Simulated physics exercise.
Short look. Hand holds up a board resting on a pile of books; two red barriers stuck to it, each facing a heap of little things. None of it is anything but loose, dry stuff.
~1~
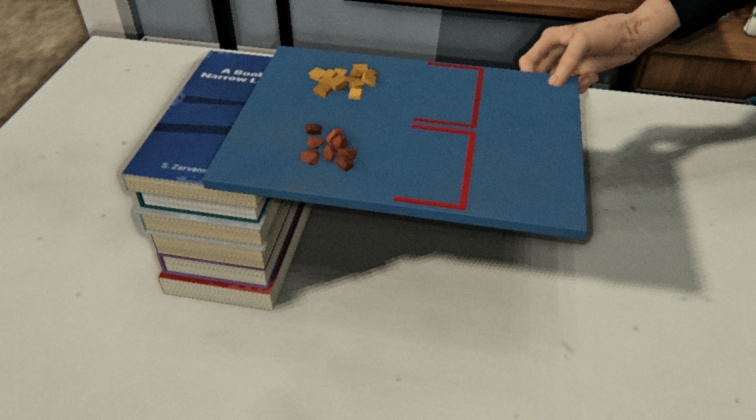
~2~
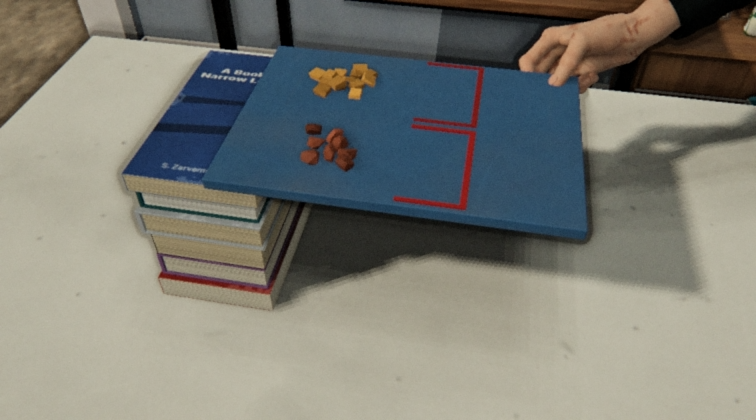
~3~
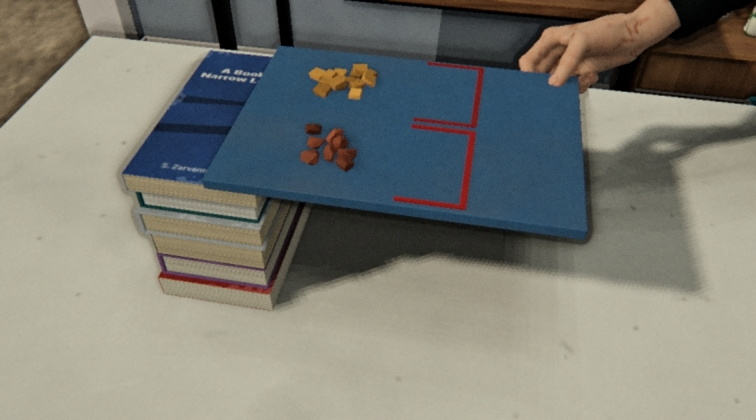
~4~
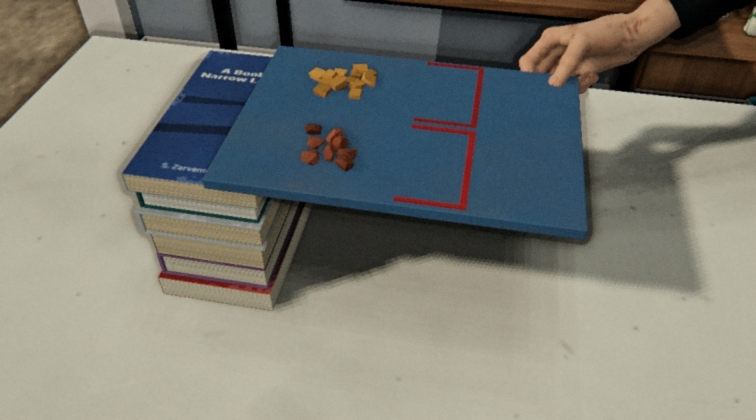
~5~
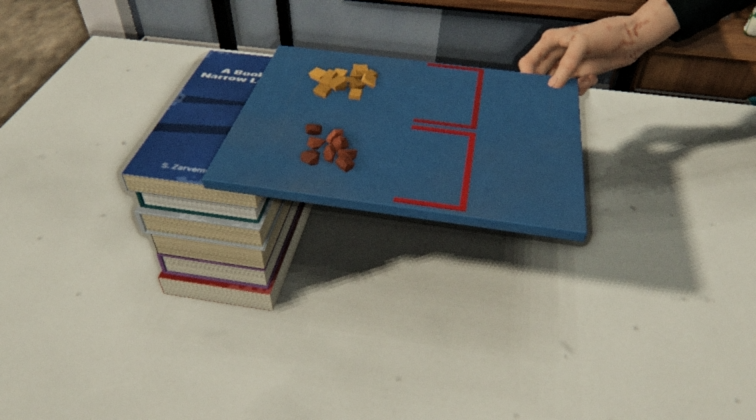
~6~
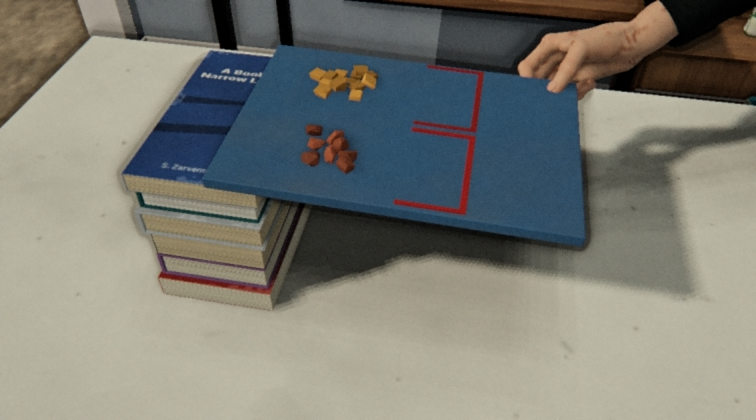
A blue board spans from a stack of books on the left to a hand gripping its far right corner, above a pale tabletop seen from a raised, fixed view. Yellowish square pieces lie behind reddish-brown chunks on its left half, with two thin red brackets to their right. The hand lowers the board's right end very slightly late on, while both heaps stay in place.
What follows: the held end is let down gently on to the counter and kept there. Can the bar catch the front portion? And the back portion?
The front portion clears its bar; the back portion clears its bar.
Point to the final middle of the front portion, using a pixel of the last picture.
I'd put it at about (533, 308) when it all comes to rest.
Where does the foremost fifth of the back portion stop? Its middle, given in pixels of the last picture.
Resting point: Close to (540, 233).
Then, 0.78 s later than the last frame, board sloping at 20°; front portion where it was; back portion where it was.
Then, 1.47 s later than the last frame, board sloping at 36°; front portion roughly a quarter past its bar; back portion every one past its bar.
Then, 2.06 s later than the last frame, board resting at 37°; front portion the larger part past its bar; back portion every one past its bar.
When it is over, board resting at 37°; front portion the larger part past its bar; back portion every one past its bar.
